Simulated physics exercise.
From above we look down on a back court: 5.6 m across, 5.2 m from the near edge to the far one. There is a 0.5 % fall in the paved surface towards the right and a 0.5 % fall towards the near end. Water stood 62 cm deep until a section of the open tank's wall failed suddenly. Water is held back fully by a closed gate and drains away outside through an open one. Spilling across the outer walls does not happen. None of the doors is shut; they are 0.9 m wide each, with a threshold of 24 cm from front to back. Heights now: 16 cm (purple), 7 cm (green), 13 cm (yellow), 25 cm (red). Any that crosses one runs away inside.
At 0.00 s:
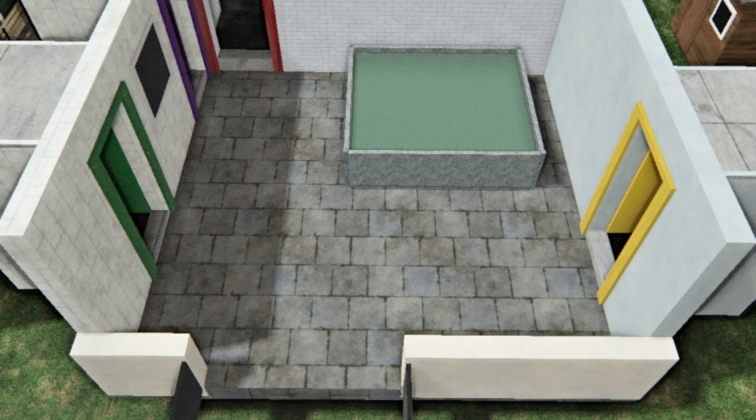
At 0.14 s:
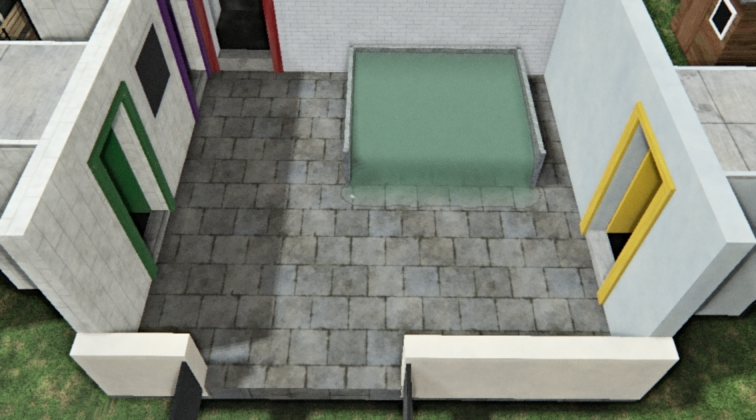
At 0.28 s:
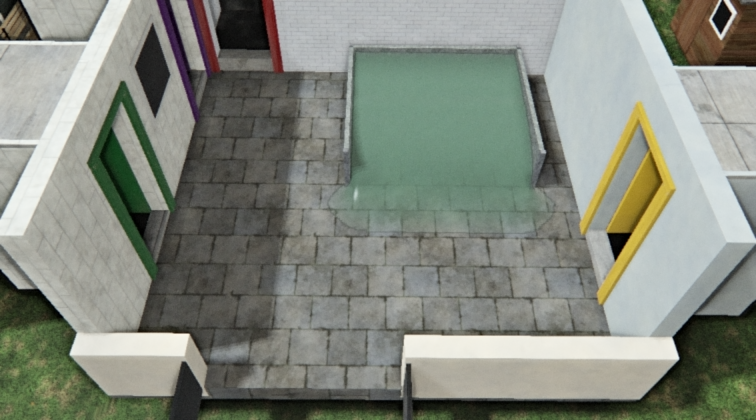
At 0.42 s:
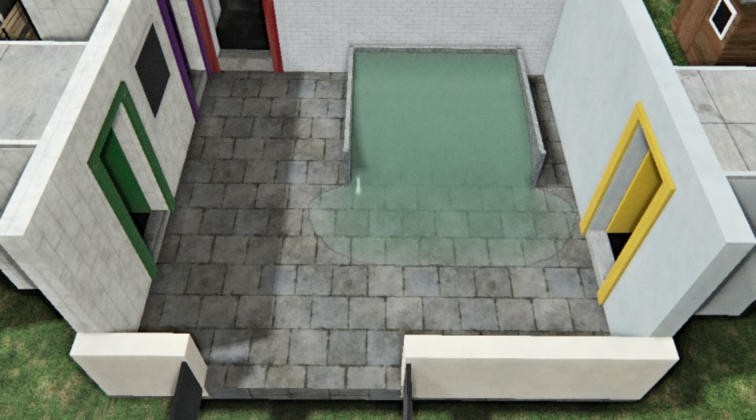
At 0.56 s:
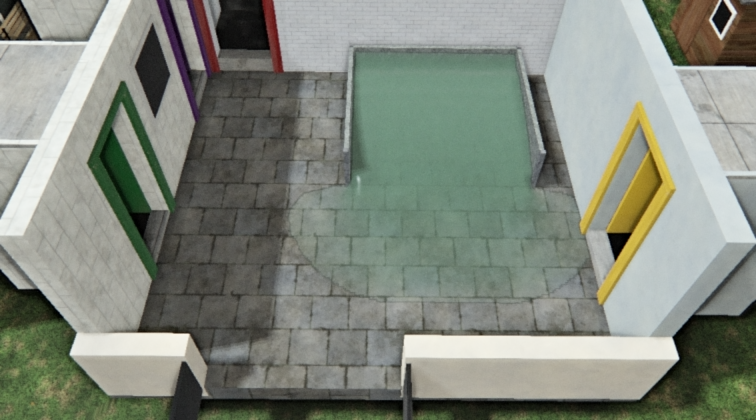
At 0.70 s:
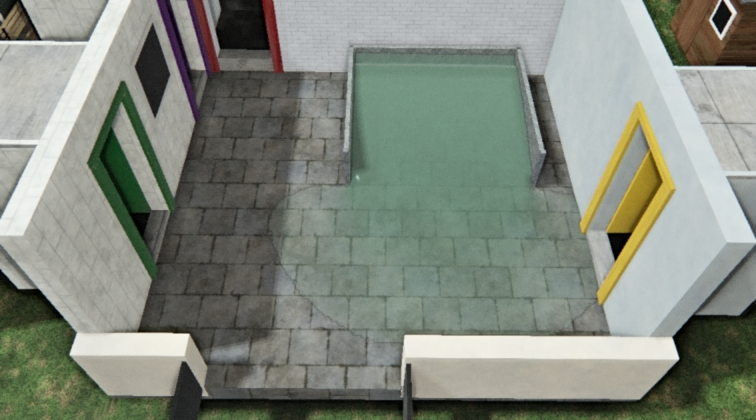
A paved back court is seen from above, enclosed by pale walls, with a low cream wall at the near end. A grey-sided open tank of green water stands at the back, with a green door on the left and a yellow-framed doorway on the right. The tank's front side disappears and water pours out, spreading forward and sideways across the grey slabs in a widening, thinning sheet while the camera stays still.
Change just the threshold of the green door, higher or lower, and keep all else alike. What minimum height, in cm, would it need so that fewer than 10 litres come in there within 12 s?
About 9.5 cm.
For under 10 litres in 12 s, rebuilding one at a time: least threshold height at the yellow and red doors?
About 26 cm at yellow and about 9.5 cm at red.
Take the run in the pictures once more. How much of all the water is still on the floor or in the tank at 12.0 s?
Water still present: Approx. 54 %.
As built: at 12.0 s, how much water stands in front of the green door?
About 4.0 cm.
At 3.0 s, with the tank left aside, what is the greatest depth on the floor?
About 34 cm.
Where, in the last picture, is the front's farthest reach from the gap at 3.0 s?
The farthest wet point sits near (130, 366).
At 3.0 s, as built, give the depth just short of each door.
Centimetres: Purple = 0, green = 1, yellow = 27, red = 0.
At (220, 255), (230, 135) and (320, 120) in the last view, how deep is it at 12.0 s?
About 6, 7 and 7 cm.
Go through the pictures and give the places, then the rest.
In the first picture, the open tank at (439, 100) is whole and still, 62 cm deep; the green door at (139, 191) is dry.
In the second picture, the gap is at (441, 174), the front 0.3 m out at (353, 199); the back of the open tank holds 62 cm.
In the third picture, the gap is at (441, 176), the front 0.8 m out at (383, 227); the back of the open tank holds 62 cm.
In the fourth picture, the front is at (360, 257), 1.2 m from the gap at (441, 177); 3.7 m2 of floor is wet, 62 cm left at the back.
In the fifth picture, the gap is at (441, 178), the front 1.8 m out at (378, 294); the back of the open tank holds 61 cm.
In the sixth picture, water pours out at (441, 178) and has run 2.4 m, to a hidden place; about 7 cm deep outside, 53 cm at the back; 1.7 m in a straight line remain to the green door at (139, 191).
After 1.4 s water covers 50 % of the floor, deepest (42 cm) near (446, 354); it has not reached the green door.
After 3.0 s water covers 55 % of the floor, deepest (34 cm) near (604, 370); 1 cm at the green door, 0 litres in over its 7 cm threshold.
After 12.0 s water covers 95 % of the floor, deepest (10 cm) near (494, 369); 4 cm at the green door, 31 litres in over its 7 cm threshold.
At the green door as built, the water arrived by 3.0 s and peaked near 13 cm at 5.8 s.
Run again over the same 12 s with other heights there, 17 litres in over 8.5 cm, 4 litres over 11.5 cm. The limit of 10 litres is kept from about 9.5 cm up.
